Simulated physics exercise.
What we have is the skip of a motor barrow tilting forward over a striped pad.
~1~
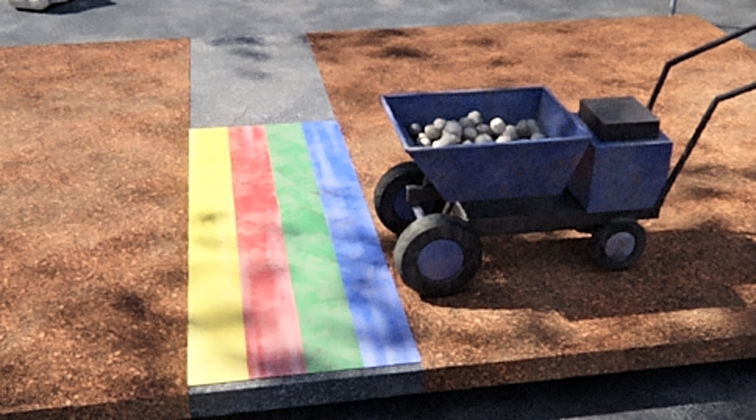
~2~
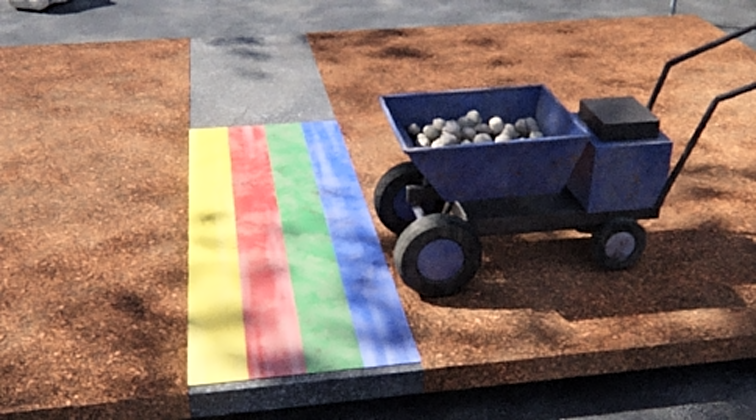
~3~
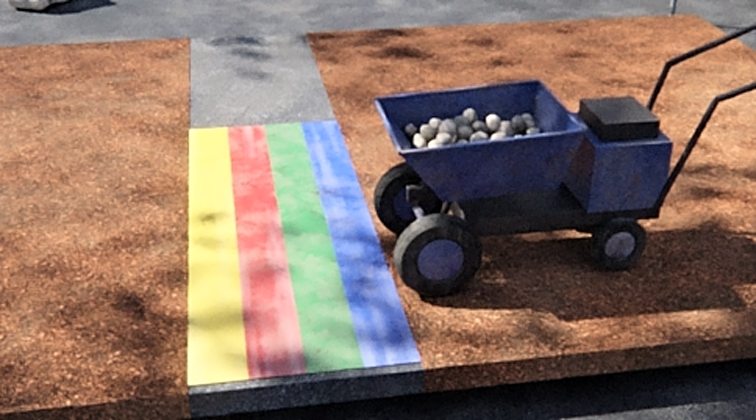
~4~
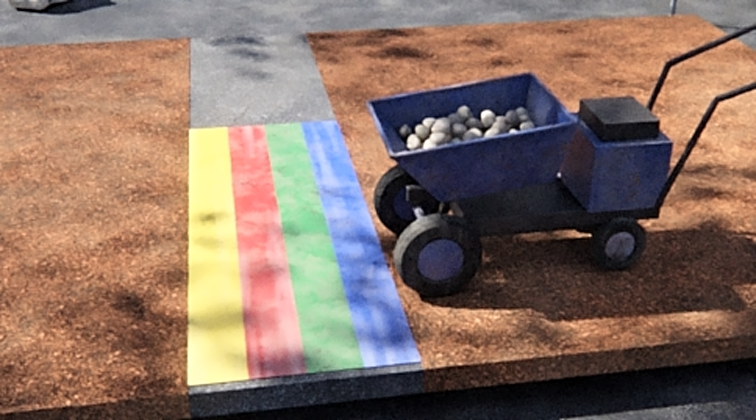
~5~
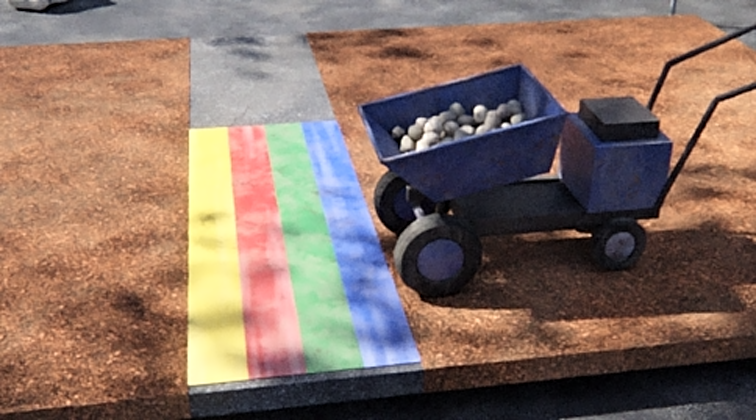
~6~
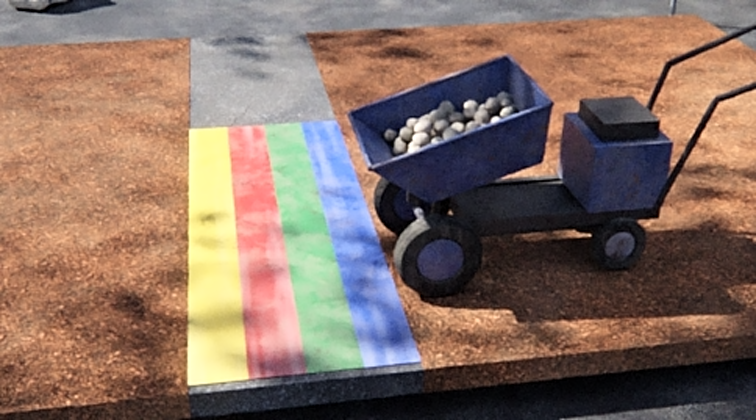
The blue skip of a motor barrow tilts forward toward the left, carrying river pebbles.
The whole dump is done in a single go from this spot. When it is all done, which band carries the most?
The red band carries the most.
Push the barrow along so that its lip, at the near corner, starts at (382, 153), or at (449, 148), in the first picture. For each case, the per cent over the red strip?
First spot: About 50 percent; second spot: About 30 percent.
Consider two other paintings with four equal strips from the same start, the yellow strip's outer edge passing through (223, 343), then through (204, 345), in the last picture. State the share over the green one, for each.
The first one comes out at 10 percent, while the second comes out at 10 percent.
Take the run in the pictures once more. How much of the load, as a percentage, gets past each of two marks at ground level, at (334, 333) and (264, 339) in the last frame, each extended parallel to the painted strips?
That's 100 per cent for the first and 50 per cent for the second.
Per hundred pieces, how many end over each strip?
The blue strip gets close to 0, the green strip close to 20, the red strip close to 45 and the yellow strip close to 25.
Soon after the last picture, skip tipped steeply; all in the skip.
A little later, skip tipped right over; most in the skip; a small part over the green strip; about a quarter over the red strip; a stray few over the yellow strip.
Later still, skip tipped right over; a small part in the skip; a small part over the green strip; about a third over the red strip; about a quarter over the yellow strip; a small part off the paint.
At rest, skip tipped right over; a stray few in the skip; none over the blue strip; about a quarter over the green strip; about half over the red strip; about a quarter over the yellow strip; a small part off the paint.
